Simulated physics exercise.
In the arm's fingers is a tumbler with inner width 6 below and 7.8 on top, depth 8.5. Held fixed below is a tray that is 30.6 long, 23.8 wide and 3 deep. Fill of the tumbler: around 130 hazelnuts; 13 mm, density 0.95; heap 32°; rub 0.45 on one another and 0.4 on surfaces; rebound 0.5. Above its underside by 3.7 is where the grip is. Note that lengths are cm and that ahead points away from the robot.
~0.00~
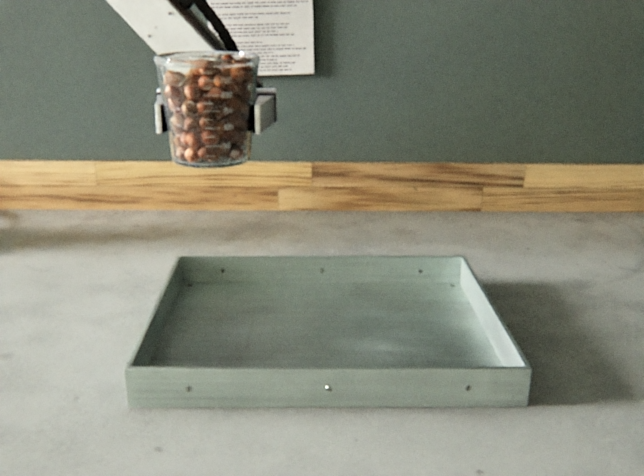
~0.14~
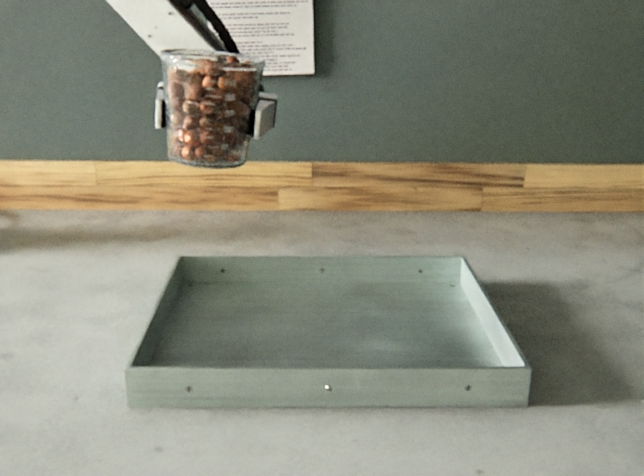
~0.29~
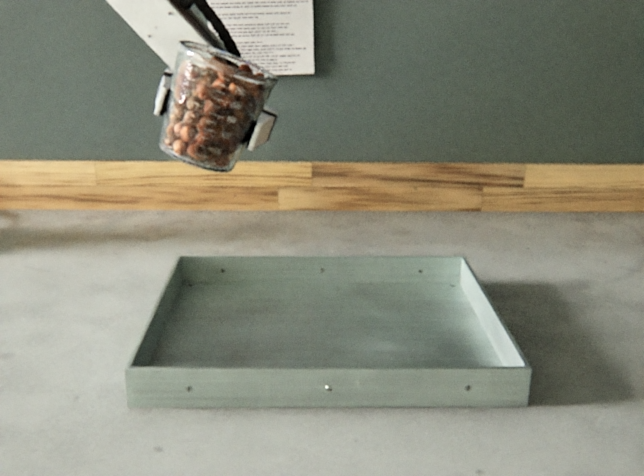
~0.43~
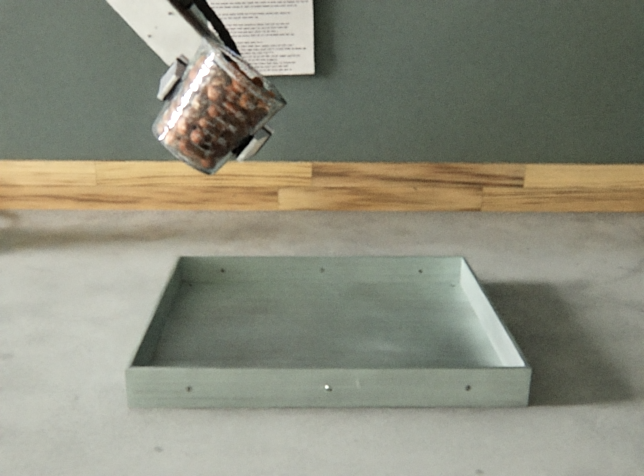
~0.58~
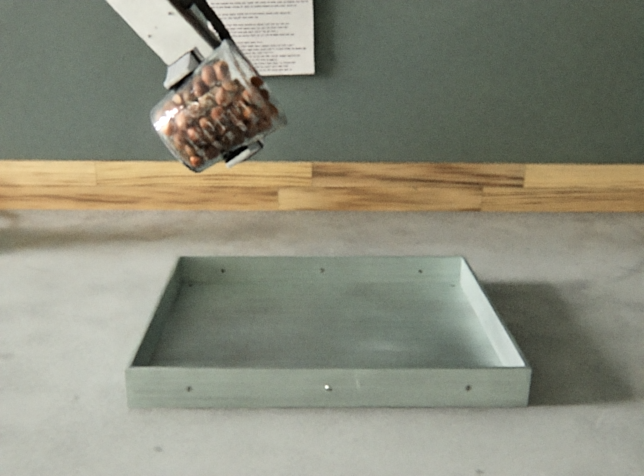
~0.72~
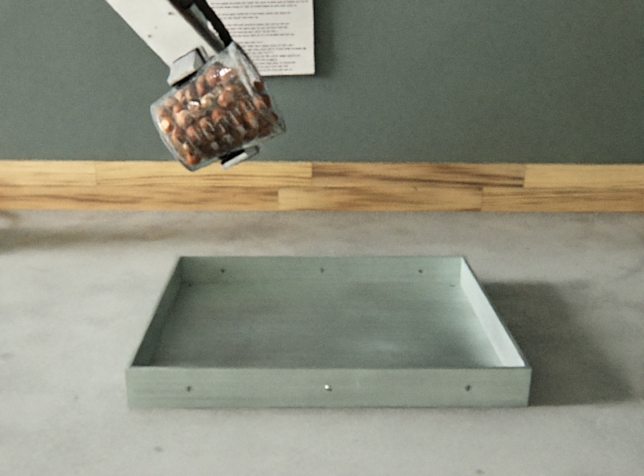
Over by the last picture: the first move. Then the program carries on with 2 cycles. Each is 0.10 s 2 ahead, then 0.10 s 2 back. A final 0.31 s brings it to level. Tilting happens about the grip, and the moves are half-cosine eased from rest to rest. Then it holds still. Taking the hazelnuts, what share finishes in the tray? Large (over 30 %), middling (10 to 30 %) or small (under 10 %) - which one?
Middling.
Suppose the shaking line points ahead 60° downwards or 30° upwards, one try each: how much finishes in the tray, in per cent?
First try some 0 %, second try some 25 %.
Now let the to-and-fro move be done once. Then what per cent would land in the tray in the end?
In that case it would be roughly 15 per cent.
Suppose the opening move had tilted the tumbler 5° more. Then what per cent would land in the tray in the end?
Roughly 25 in a hundred.
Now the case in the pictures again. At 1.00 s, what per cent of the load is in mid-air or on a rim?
About 8 per cent.
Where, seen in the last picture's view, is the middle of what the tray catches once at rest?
I'd put it at roughly (363, 329).
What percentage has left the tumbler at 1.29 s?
I'd put it at some 20 percent.
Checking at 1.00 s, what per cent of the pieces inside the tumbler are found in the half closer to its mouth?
Mouth half share: Roughly 55 %.
After 1.00 s, tilted 60° forward, highest piece 23 above the table; 116 in the tumbler, 10 in flight or on a rim.
After 1.29 s, tilted 26° forward, highest piece 25 above the table; 100 in the tumbler, 25 in the tray, 1 in flight or on a rim.
After 1.63 s, level, highest piece 25 above the table; 99 in the tumbler, 27 in the tray.
After 2.68 s, level, highest piece 25 above the table; 99 in the tumbler, 27 in the tray.
In the end, 99 in the tumbler, 27 in the tray. That is 21 % in the tray.
